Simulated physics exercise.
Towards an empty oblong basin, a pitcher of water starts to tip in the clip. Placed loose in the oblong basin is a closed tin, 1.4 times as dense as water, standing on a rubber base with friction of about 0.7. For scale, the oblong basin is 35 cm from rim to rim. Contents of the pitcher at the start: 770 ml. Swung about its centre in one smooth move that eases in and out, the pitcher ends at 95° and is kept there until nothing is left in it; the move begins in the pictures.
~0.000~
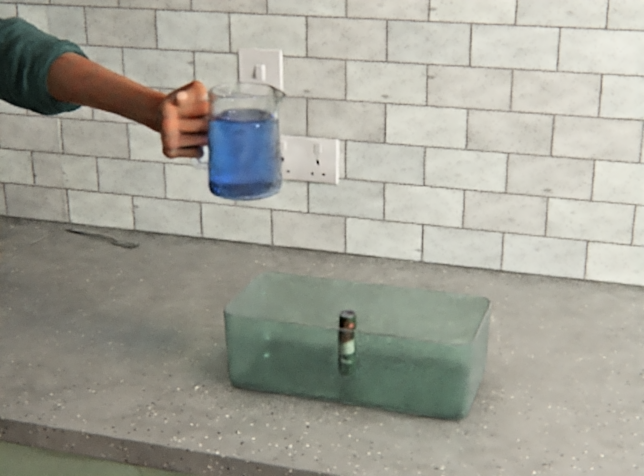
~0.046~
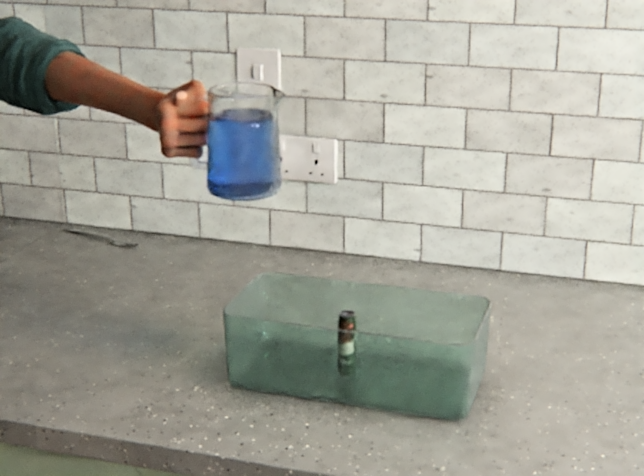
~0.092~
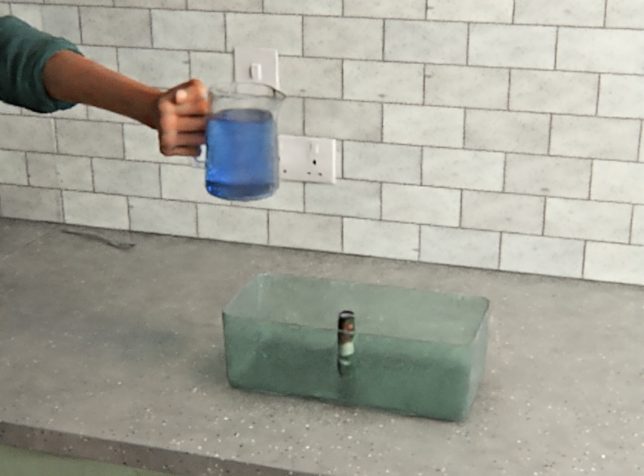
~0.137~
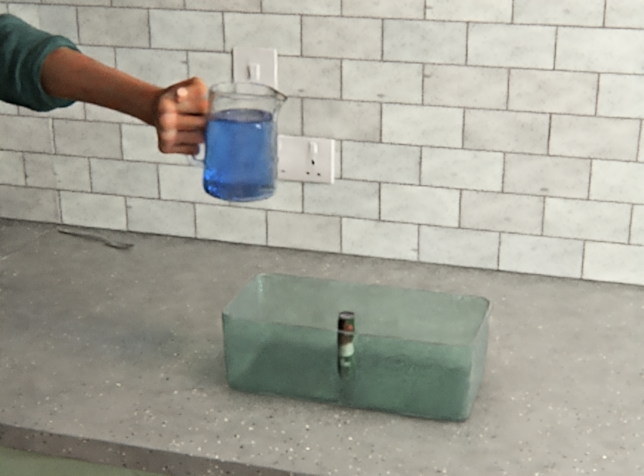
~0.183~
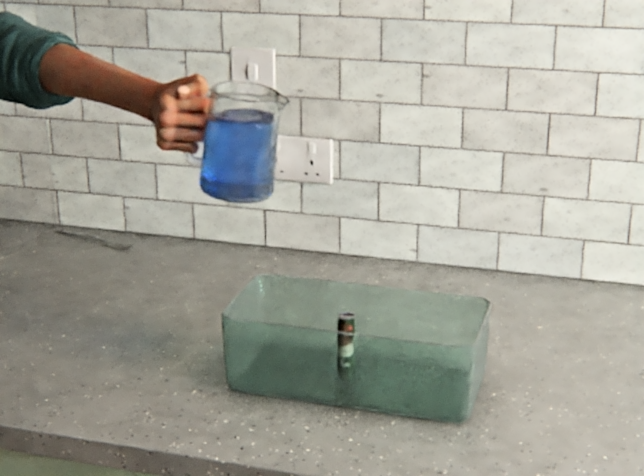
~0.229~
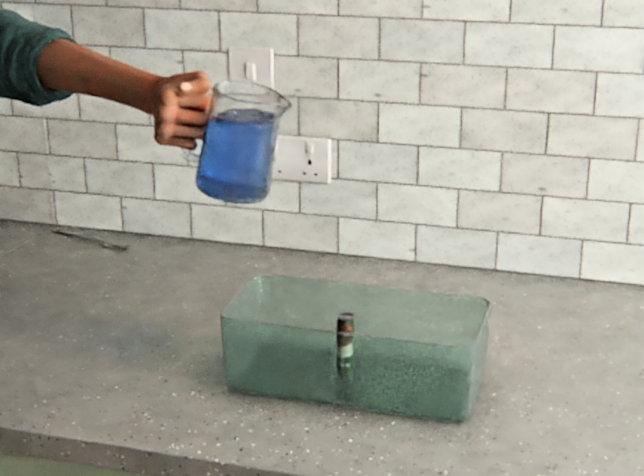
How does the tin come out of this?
Odds are it weathers it.
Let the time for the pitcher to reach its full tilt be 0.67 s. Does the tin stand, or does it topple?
Then the tin does not tip.
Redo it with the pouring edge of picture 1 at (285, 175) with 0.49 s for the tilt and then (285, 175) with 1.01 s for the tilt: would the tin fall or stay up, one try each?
Trial 1 - tin tips; trial 2 - tin tips.
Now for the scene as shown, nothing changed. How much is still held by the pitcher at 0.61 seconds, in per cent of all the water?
Remaining: Near 96 % of the total.
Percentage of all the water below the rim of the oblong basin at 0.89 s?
About 14 %.
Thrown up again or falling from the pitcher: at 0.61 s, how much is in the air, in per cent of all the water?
I'd say close to 5 per cent.
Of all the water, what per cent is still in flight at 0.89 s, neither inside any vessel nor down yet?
Estimate: Around 26 per cent.
By 0.61 s the tilt is 63° and 95 per cent is still to pour; the tin stands where it began.
By 0.89 s the tilt is 92° and 59 per cent is still to pour; the tin stands where it began.
By 1.19 s the tilt is 95° and 21 per cent is still to pour; the tin stands where it began.
By 1.51 s the tilt is 95° and 8 per cent is still to pour; the tin stands where it began.
At rest the tin stands where it began.
